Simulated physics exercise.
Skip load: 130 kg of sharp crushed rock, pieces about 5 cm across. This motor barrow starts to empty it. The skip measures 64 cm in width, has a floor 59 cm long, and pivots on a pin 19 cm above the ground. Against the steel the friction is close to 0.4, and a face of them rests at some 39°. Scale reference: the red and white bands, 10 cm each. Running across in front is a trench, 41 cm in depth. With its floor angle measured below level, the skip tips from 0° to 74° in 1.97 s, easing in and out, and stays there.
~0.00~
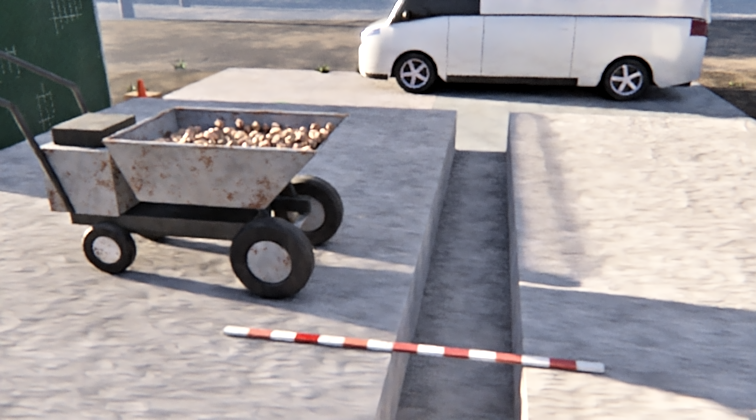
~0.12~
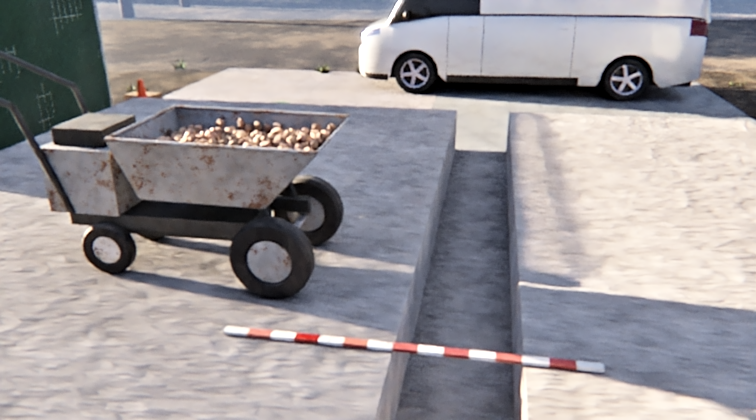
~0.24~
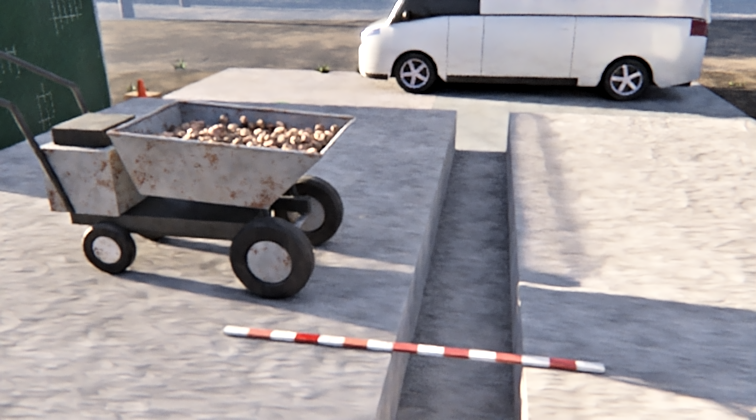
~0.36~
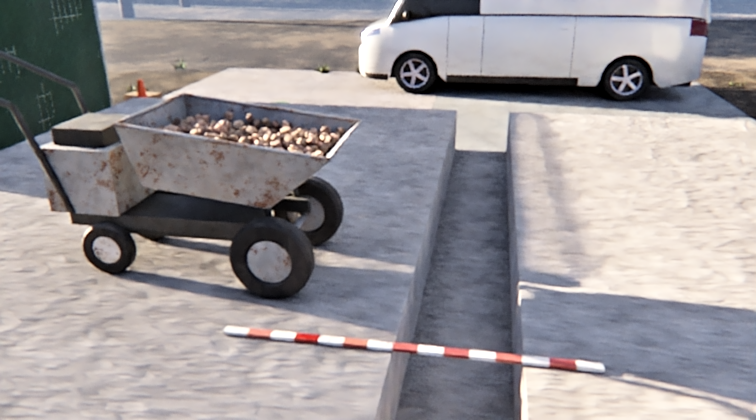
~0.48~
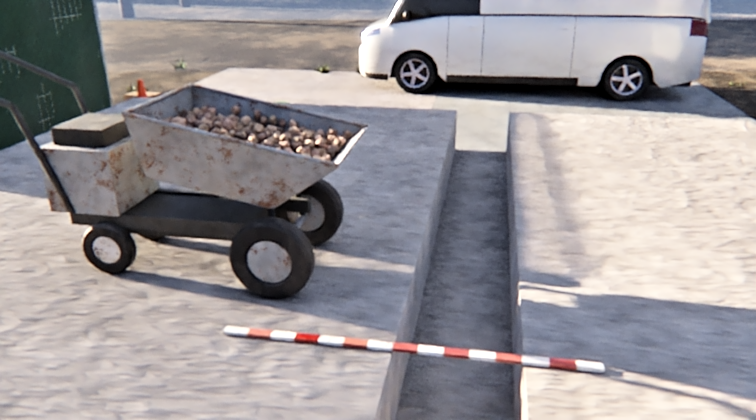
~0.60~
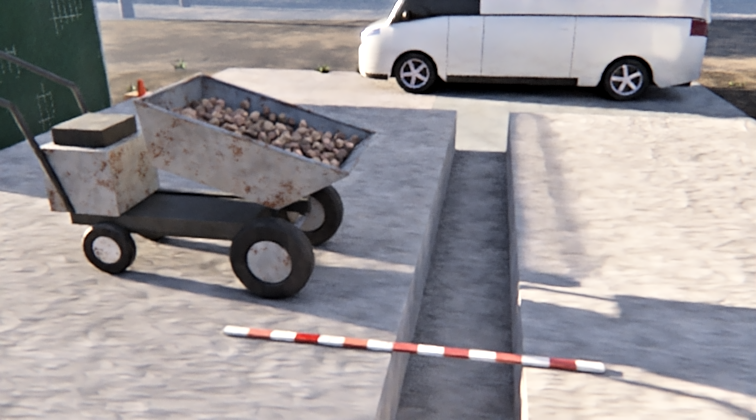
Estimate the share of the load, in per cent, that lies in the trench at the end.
I would say 100 per cent of the load lies in the trench at the end.
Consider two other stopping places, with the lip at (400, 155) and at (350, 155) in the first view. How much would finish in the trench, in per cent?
I'd expect close to 80 per cent at the first and 100 per cent at the second.
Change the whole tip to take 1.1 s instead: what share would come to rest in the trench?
Around 100 per cent would end in the trench.
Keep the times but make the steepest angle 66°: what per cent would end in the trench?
Then about 90 per cent.
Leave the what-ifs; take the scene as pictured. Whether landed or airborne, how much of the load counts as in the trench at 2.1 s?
I'd say near 55 per cent at that time.
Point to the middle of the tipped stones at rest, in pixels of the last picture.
Their middle ends up near (462, 340).
After 1.5 s the floor is at 63°; 100 % in the skip; the foremost stones are at (403, 235).
After 2.1 s the floor is at 74°; 44 % in the skip, 56 % in the trench; the foremost stones are at (509, 349).
After 2.4 s the floor is at 74°; 14 % in the skip, 85 % in the trench; the foremost stones are at (510, 378).
After 4.4 s the floor is at 74°; 0 % in the skip, 100 % in the trench; the foremost stones are at (510, 381).
